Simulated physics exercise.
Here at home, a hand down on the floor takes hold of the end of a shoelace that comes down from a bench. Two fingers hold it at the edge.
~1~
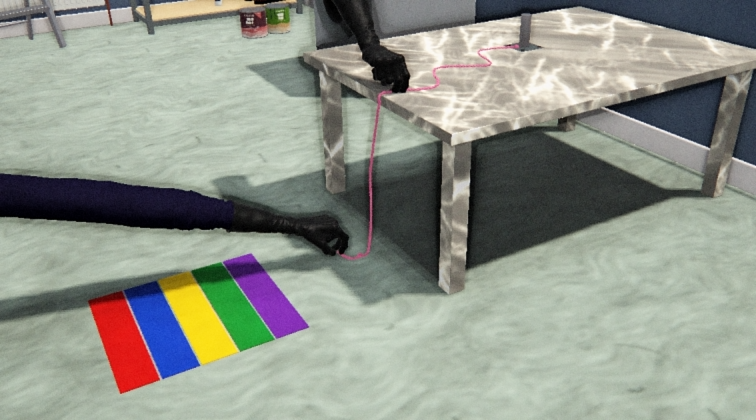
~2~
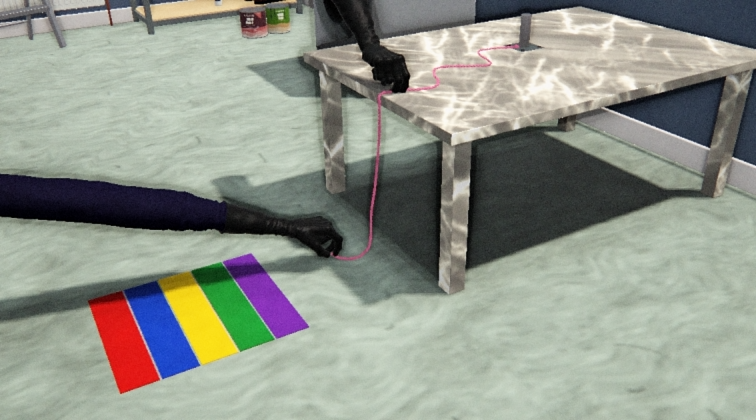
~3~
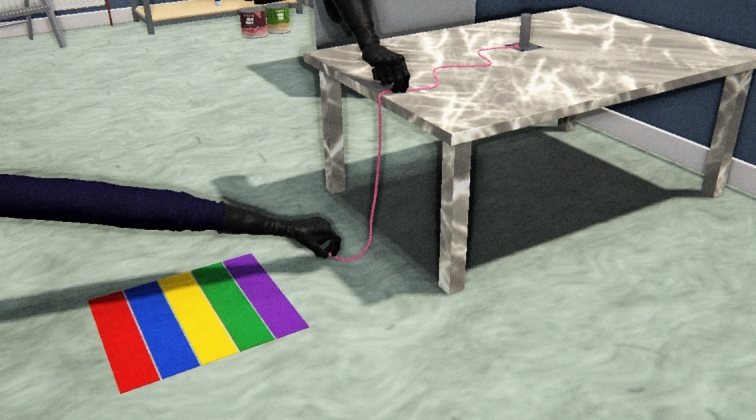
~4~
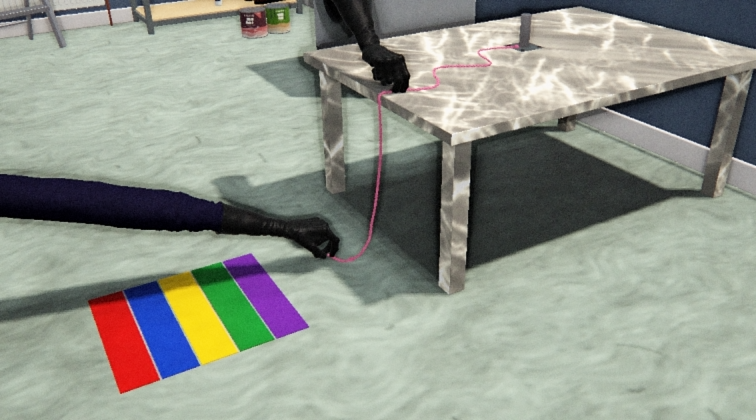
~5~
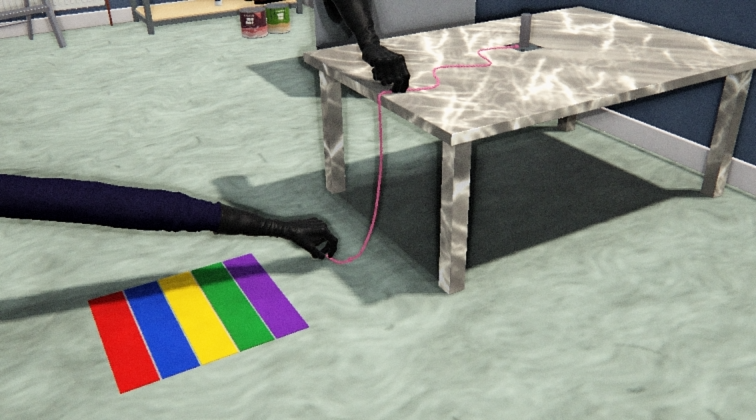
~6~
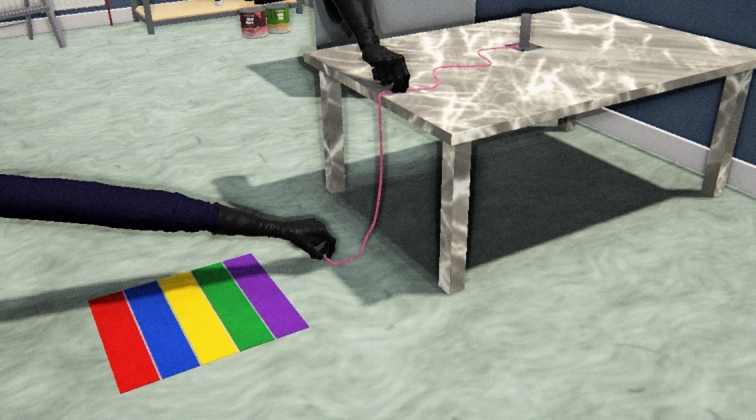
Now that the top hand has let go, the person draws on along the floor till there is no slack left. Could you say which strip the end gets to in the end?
It gets to the blue strip.
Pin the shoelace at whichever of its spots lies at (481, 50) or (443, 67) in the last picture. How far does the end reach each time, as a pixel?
Roughly (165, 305), then roughly (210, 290).
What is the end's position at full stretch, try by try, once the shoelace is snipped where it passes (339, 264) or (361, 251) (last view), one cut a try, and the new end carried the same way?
(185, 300) and (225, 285).
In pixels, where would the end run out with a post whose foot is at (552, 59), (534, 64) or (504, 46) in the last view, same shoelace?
First try about (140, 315), second about (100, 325), third about (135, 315).
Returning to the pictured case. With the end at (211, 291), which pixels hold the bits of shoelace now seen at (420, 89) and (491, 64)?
The first ends at (370, 118) and the second at (458, 65).
A little later, end near (211, 291); over green.
Next, end near (175, 302); over yellow.
When it is tight, end near (152, 309); over blue. It gets as far as the blue strip.
